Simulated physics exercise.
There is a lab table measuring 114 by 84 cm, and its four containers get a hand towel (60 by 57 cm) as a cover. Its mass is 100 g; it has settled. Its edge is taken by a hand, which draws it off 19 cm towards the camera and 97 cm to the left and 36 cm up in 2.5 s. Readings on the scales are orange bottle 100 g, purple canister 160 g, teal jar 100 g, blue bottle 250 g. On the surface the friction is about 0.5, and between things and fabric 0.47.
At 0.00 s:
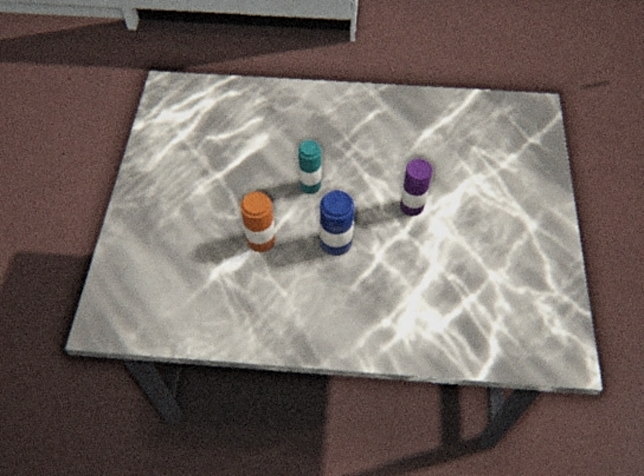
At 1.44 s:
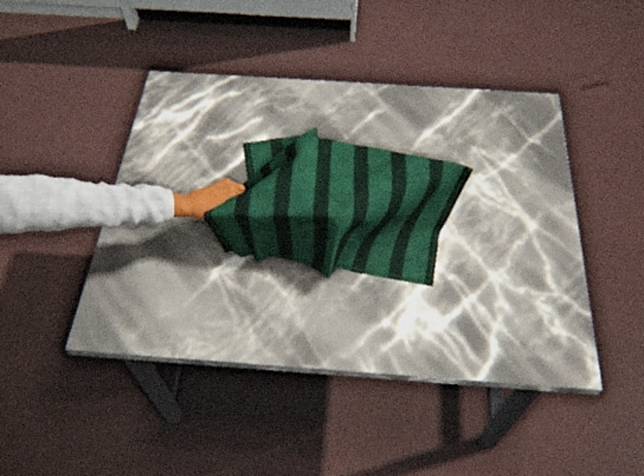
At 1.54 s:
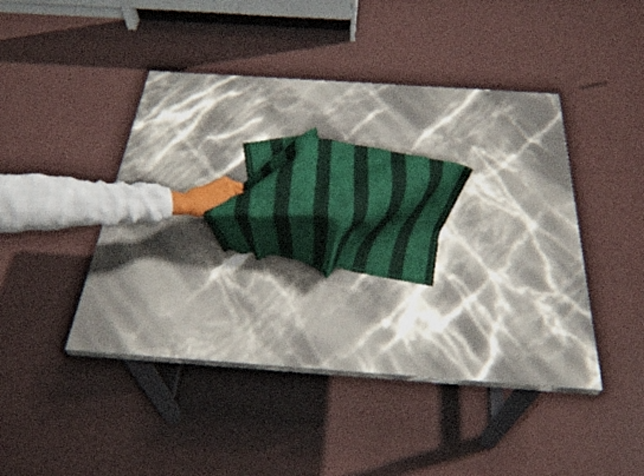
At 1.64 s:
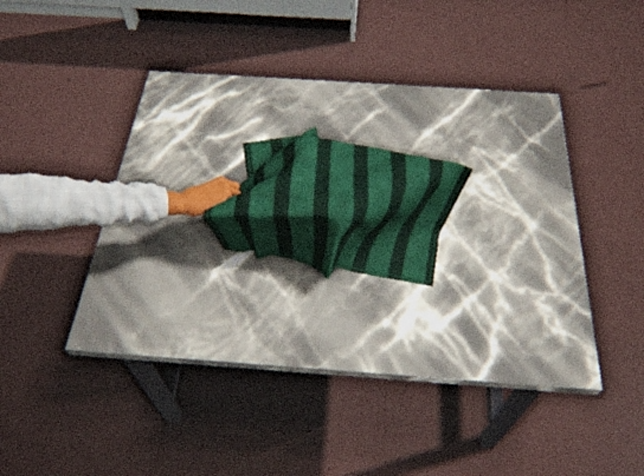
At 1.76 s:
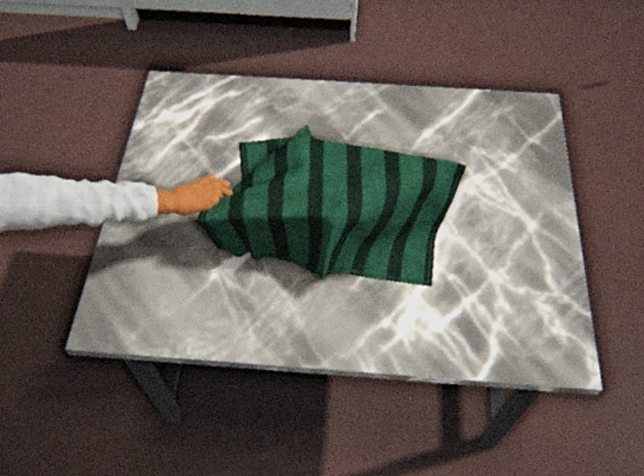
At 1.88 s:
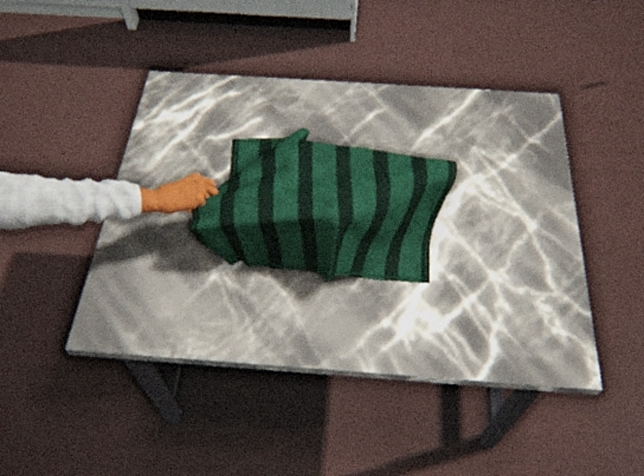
We see four containers, orange, purple, teal and blue, standing on a table, then a green striped cloth covering them. A hand gripping the cloth's left edge draws it slightly to the left, with the containers still hidden.
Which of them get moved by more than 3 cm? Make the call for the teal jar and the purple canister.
Teal jar: Moved; purple canister: Not moved.
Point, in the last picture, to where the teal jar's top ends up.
Last view, top position: About (270, 208).
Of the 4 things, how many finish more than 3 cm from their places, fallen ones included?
I count 1.
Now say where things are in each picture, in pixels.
Orange bottle (255, 202), 16 cm tall; purple canister (420, 169), 15 cm tall; teal jar (309, 147), 15 cm tall; blue bottle (337, 202), 17 cm tall, in the first frame.
Hand towel corners (243, 143) (459, 171) (433, 287); grip (236, 203), in the second frame.
Hand towel corners (243, 143) (459, 171); grip (234, 201), in the third frame.
Hand towel corners (243, 143) (459, 171); grip (230, 201), in the fourth frame.
Hand towel corners (239, 143) (451, 168); grip (221, 200), in the fifth frame.
Hand towel corners (233, 139) (439, 164) (430, 283); grip (207, 198), in the sixth frame.
At 2.4 s, middle of the hand towel at (225, 195); teal jar on its side, 12 cm off its start, orange bottle 1 cm off its start.
At 2.9 s, middle of the hand towel at (62, 212); teal jar on its side, 13 cm off its start, orange bottle 2 cm off its start.
At 3.5 s, middle of the hand towel at a place out of view; teal jar on its side, 13 cm off its start at (270, 208), orange bottle 2 cm off its start at (245, 199).
At 4.0 s, middle of the hand towel at a place out of view; teal jar on its side, 13 cm off its start, orange bottle 2 cm off its start.
At 4.8 s, middle of the hand towel at a place out of view; teal jar on its side, 13 cm off its start at (270, 208), purple canister 0 cm off its start at (419, 169), orange bottle 2 cm off its start at (245, 199).
